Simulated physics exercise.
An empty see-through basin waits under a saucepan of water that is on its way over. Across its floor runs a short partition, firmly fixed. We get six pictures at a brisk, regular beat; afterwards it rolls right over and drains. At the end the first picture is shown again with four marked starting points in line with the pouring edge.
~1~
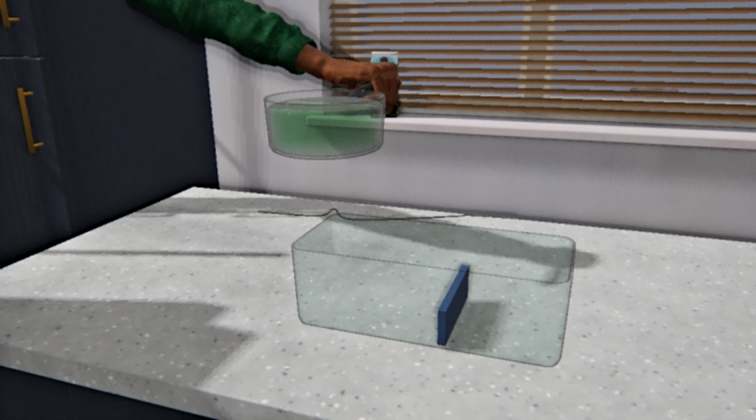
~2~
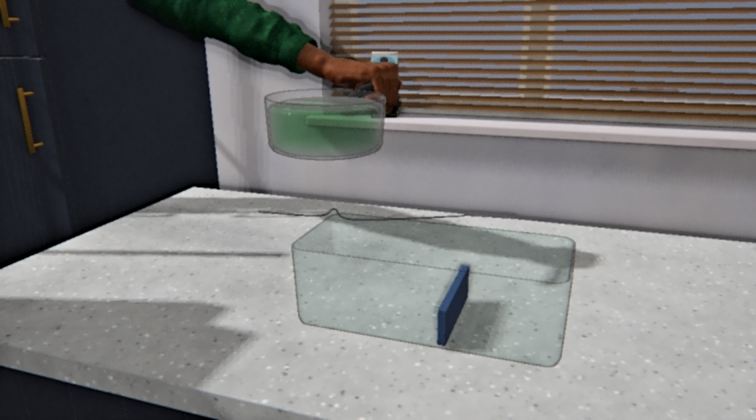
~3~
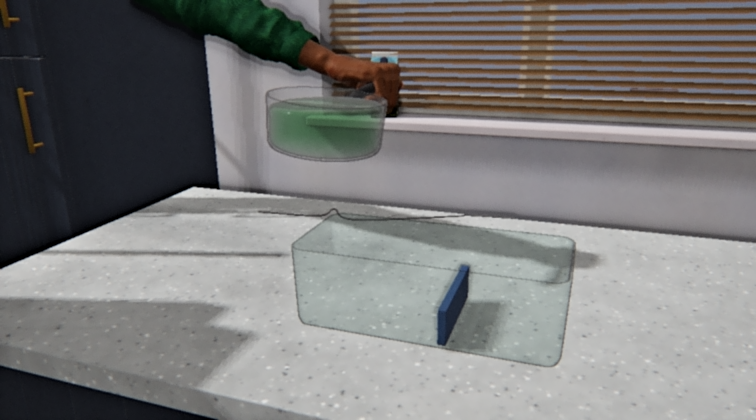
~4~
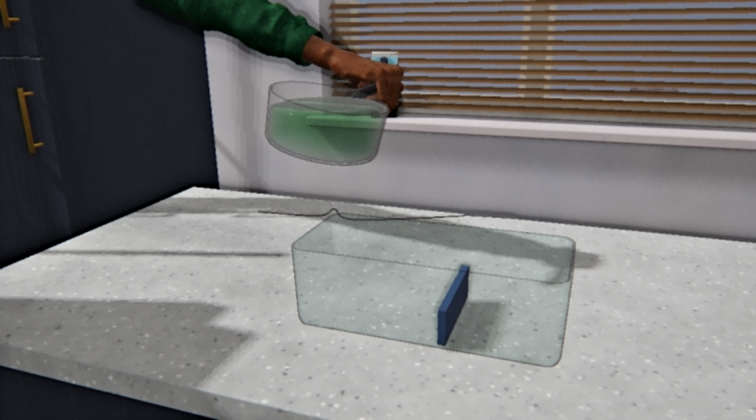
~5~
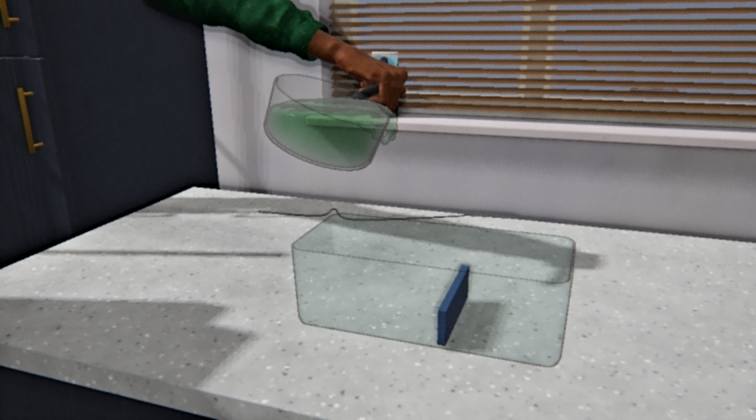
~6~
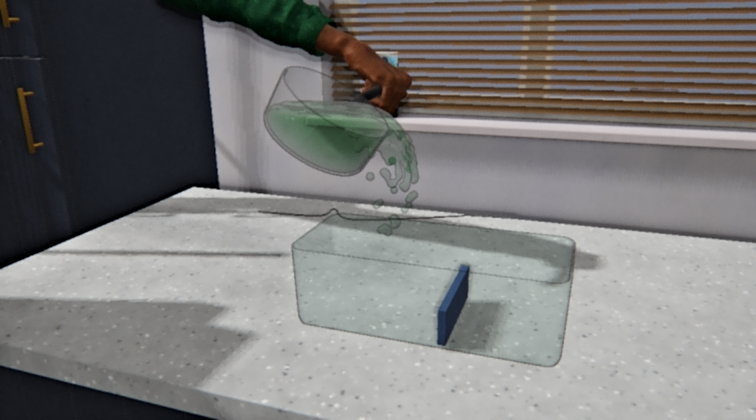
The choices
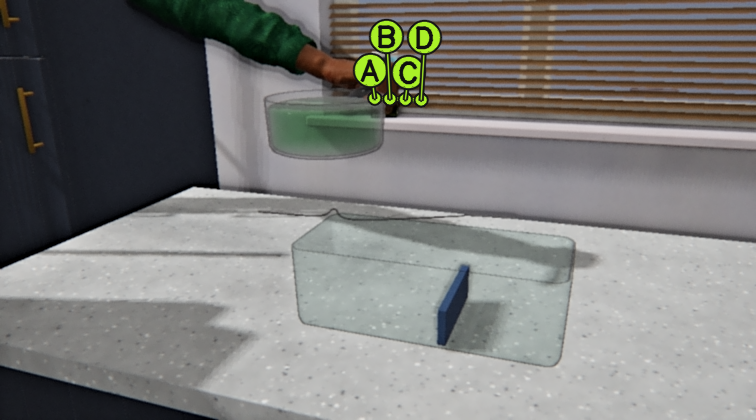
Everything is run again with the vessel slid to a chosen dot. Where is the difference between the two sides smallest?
Place C.
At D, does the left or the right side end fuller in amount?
The right side.
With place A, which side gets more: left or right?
The left one.
On the marked copy, A at (374, 98); B at (389, 98); C at (405, 99); D at (421, 99).
With A, about 92 % ends left of the wall and 7 % right of it.
With B, about 66 % ends left of the wall and 32 % right of it.
With C, about 46 % ends left of the wall and 53 % right of it.
With D, about 31 % ends left of the wall and 68 % right of it.
